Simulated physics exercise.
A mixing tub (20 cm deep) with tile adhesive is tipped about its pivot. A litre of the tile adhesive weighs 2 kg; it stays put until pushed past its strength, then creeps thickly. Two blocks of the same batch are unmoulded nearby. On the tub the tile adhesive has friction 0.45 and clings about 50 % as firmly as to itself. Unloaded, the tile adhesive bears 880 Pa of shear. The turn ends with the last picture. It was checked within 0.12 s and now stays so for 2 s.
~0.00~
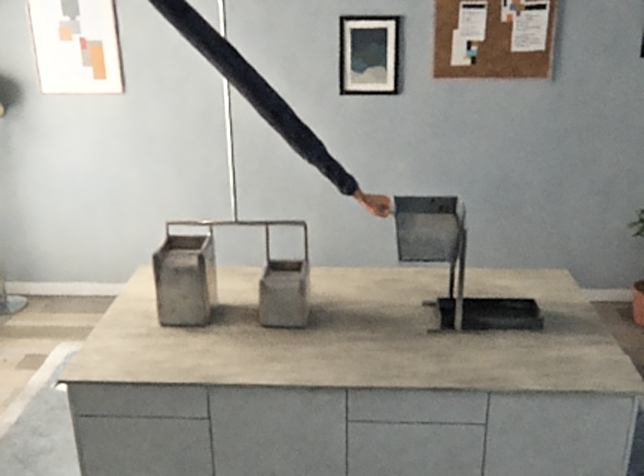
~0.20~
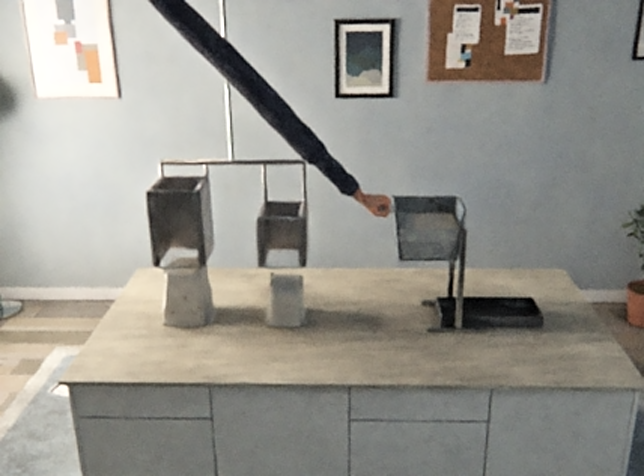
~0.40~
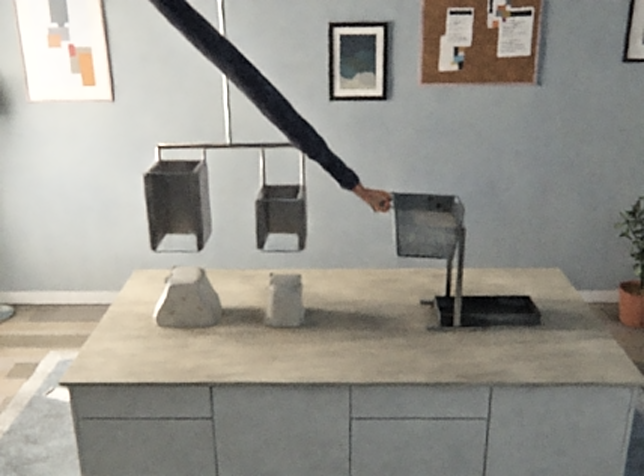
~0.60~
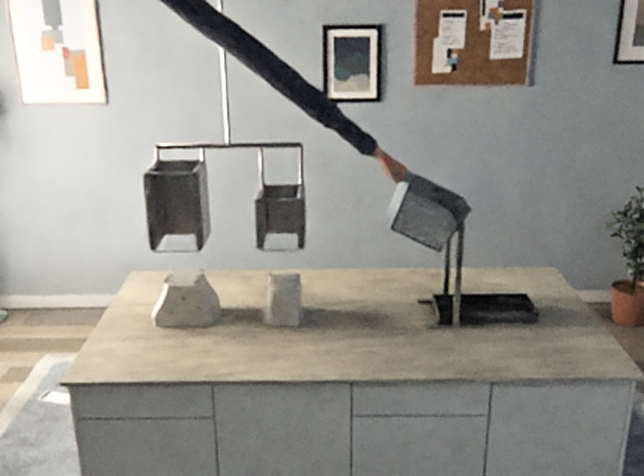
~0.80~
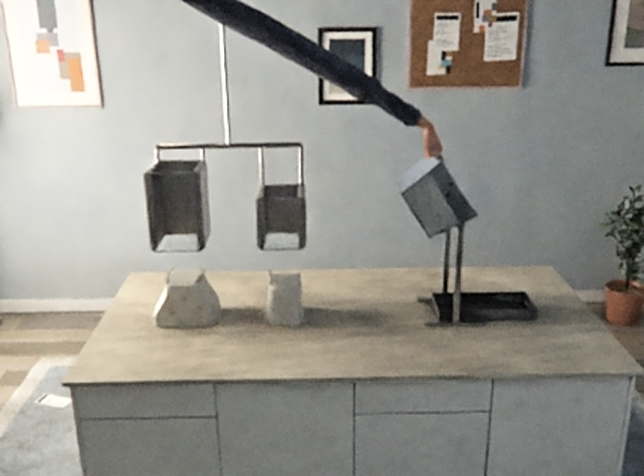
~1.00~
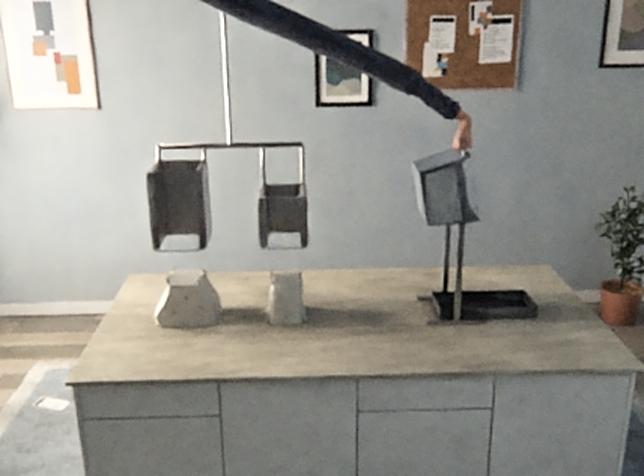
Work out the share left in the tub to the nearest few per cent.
Expect roughly 100 %.
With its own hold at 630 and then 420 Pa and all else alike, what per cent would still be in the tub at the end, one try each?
In that order: 100 %, 75 %.
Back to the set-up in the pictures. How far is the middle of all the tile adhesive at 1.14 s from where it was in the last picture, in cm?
Some 2 cm.
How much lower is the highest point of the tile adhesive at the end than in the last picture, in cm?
About 4 cm.
After 1.14 s, the tub is at 79 degrees and holds 100 %.
After 1.31 s, the tub is at 79 degrees and holds 100 %.
After 1.48 s, the tub is at 79 degrees and holds 100 %.
After 1.65 s, the tub is at 79 degrees and holds 100 %.
After 3.00 s, at the end, the tub is at 79 degrees and holds 100 %.
